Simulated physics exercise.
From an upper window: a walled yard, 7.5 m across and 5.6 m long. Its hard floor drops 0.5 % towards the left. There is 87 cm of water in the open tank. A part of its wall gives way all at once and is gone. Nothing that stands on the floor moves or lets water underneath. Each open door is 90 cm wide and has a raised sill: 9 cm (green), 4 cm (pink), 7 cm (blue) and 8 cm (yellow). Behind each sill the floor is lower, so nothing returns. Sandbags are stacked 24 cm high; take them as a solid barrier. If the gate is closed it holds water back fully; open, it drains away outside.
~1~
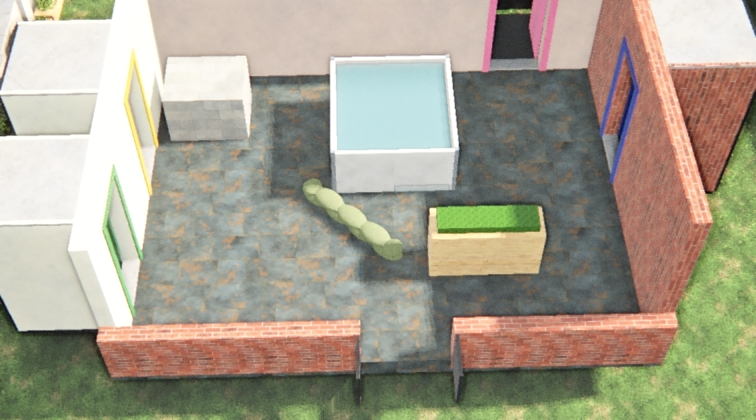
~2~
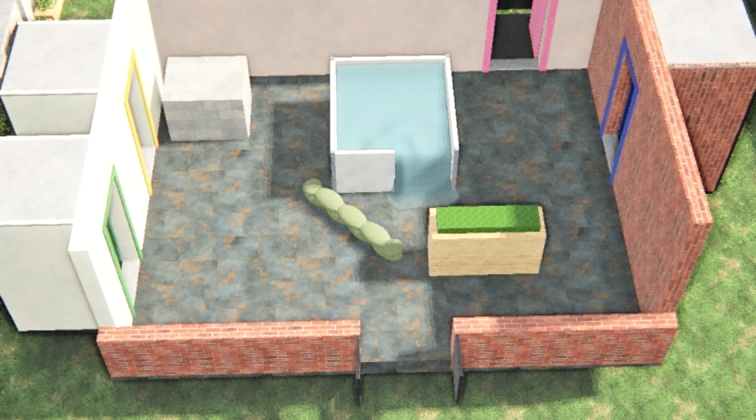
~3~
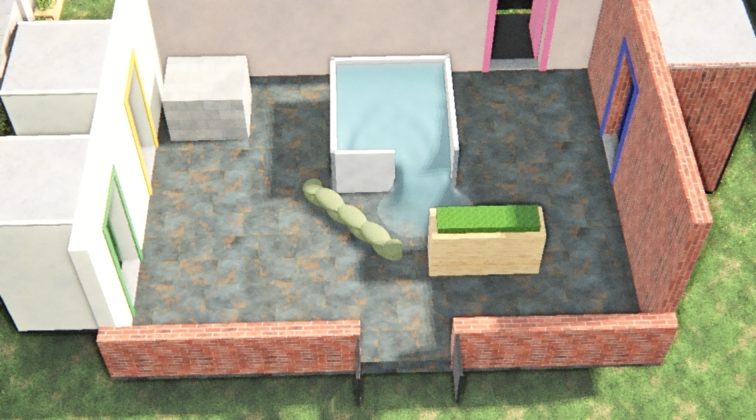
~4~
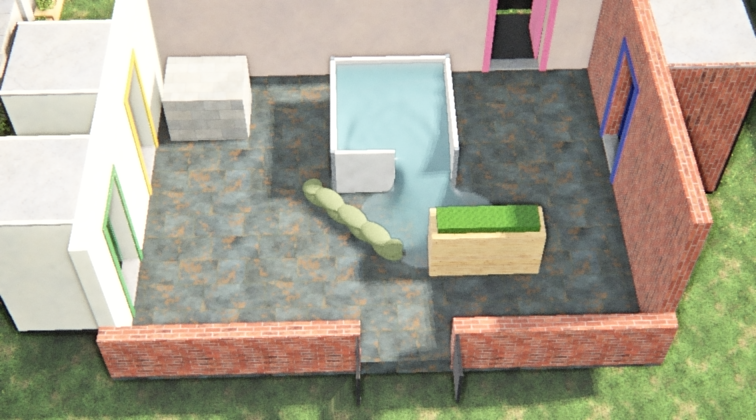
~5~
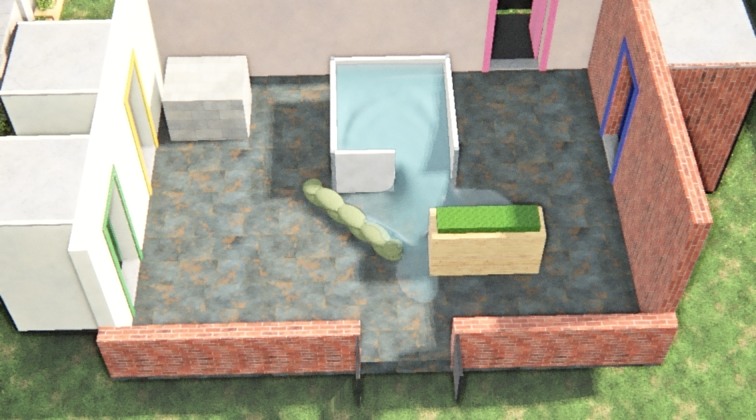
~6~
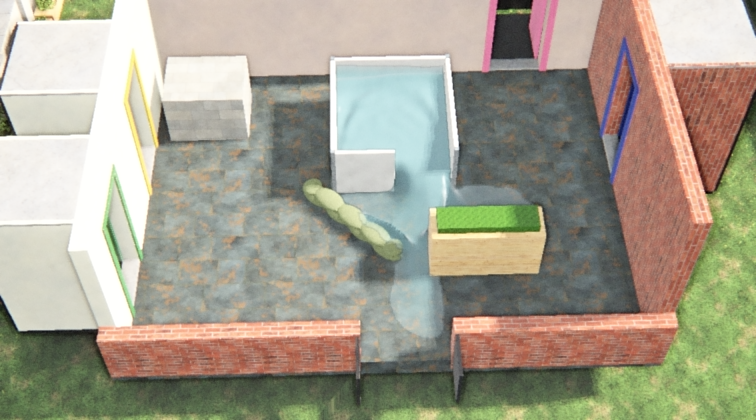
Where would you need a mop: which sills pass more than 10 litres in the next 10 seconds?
Within that time: At the green door it stays under the limit; at the pink door it goes over the limit; at the blue door it goes over the limit; at the yellow door it stays under the limit.
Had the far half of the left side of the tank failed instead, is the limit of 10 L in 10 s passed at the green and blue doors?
Against that limit: Green past it, blue under.
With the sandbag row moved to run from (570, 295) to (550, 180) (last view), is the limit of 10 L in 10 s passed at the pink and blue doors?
Against that limit: Pink past it, blue under.
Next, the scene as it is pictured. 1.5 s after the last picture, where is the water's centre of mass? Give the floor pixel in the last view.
Near (423, 181).
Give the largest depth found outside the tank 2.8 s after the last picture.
Up to some 34 cm.
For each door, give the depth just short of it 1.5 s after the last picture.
Depths in cm: Green 0, pink 0, blue 16, yellow 0.
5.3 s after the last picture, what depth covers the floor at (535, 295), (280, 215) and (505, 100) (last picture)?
Roughly 5, 0 and 6 cm, in turn.
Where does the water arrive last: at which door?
Last comes the yellow one.
Then, 0.7 s after the last picture water covers 20 % of the floor and is deepest (56 cm) near (445, 244); green door not reached, pink door not reached, blue door not reached, yellow door not reached.
Then, 1.5 s after the last picture water covers 40 % of the floor and is deepest (43 cm) near (445, 244); green door not reached, pink door not reached, blue door 16 cm at the sill, 4 L in, yellow door not reached.
Then, 2.8 s after the last picture water covers 50 % of the floor and is deepest (34 cm) near (445, 244); green door not reached, pink door 9 cm at the sill, 3 L in, blue door 13 cm at the sill, 39 L in, yellow door not reached.
Then, 5.3 s after the last picture water covers 75 % of the floor and is deepest (22 cm) near (433, 235); green door 6 cm at the sill, 0 L in, pink door 10 cm at the sill, 58 L in, blue door 10 cm at the sill, 69 L in, yellow door 2 cm at the sill, 0 L in.
Then, 9.3 s after the last picture water covers 95 % of the floor and is deepest (14 cm) near (217, 77); green door 7 cm at the sill, 2 L in, pink door 8 cm at the sill, 118 L in, blue door 6 cm at the sill, 79 L in, yellow door 10 cm at the sill, 0 L in.
